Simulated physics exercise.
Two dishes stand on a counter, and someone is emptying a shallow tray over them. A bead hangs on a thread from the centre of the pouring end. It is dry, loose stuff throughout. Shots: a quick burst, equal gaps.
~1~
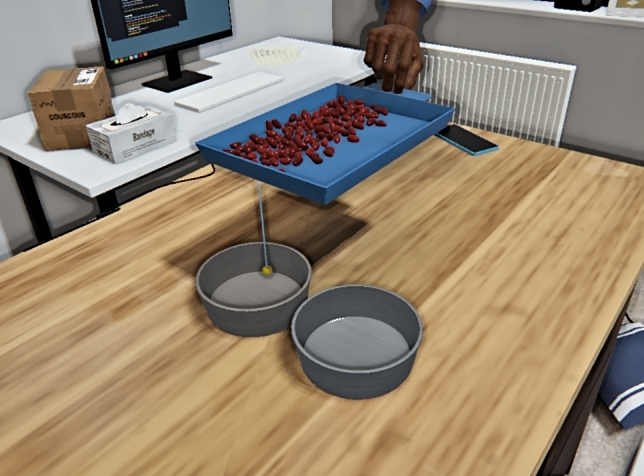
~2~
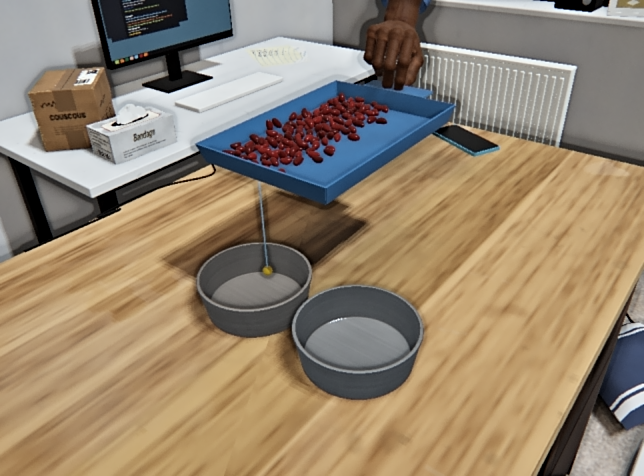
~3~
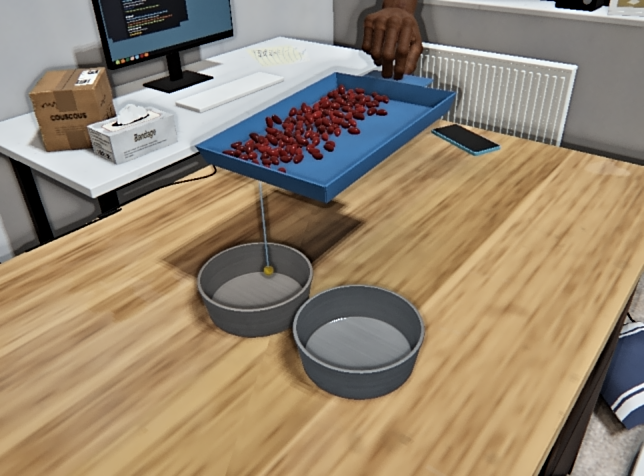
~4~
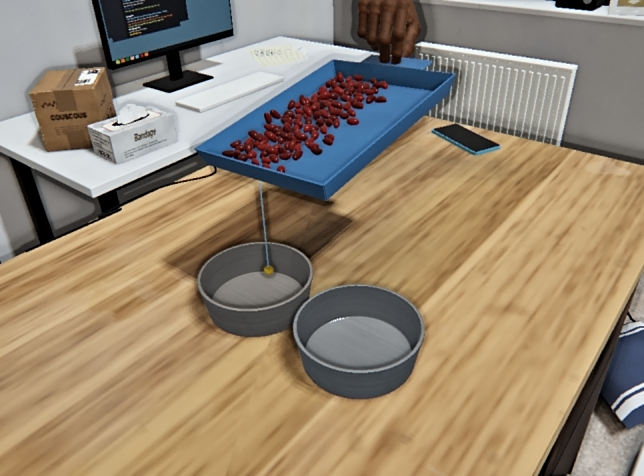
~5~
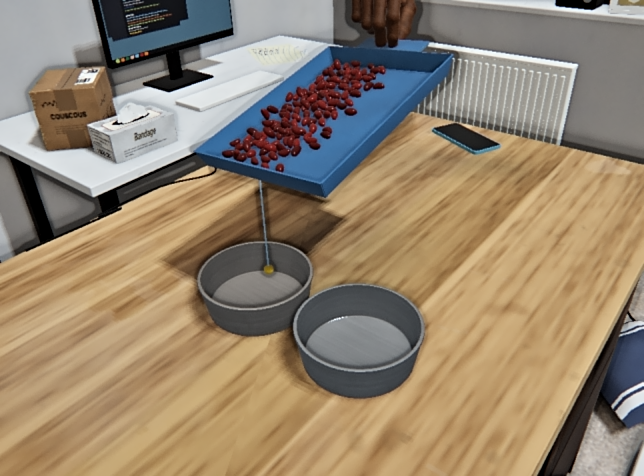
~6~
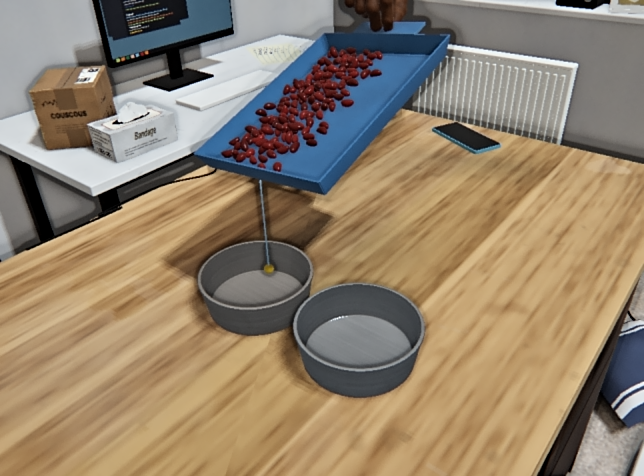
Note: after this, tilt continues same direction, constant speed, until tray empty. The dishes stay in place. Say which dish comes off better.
Bigger share: Left.
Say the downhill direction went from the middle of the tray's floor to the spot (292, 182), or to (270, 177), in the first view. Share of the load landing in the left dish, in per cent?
10 % and 30 %.
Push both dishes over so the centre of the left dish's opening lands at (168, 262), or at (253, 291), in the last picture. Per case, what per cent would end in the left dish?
Around 70 and then 30 per cent.
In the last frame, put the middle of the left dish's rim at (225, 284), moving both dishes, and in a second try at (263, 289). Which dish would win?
The dish to the left, then the dish to the left.
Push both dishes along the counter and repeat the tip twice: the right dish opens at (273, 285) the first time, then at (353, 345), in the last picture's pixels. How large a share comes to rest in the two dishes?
60 per cent, then 50 per cent.
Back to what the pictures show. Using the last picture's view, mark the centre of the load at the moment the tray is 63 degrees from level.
Somewhere near pixel (238, 127).
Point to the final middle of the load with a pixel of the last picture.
Near (205, 309).
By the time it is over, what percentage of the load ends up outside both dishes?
Some 60 percent of the load.
Shortly afterwards, tray tipped steeply; all but a few on the tray; only a few in the air.
Next, tray tipped past a quarter turn; near a quarter on the tray; a little in the left dish; near a quarter outside both; near a third in the air.
Some moments later, tray tipped past a quarter turn; near a third in the left dish; near two thirds outside both.
In the end, tray tipped past a quarter turn; none at all in the right dish; near a third in the left dish; near two thirds outside both.
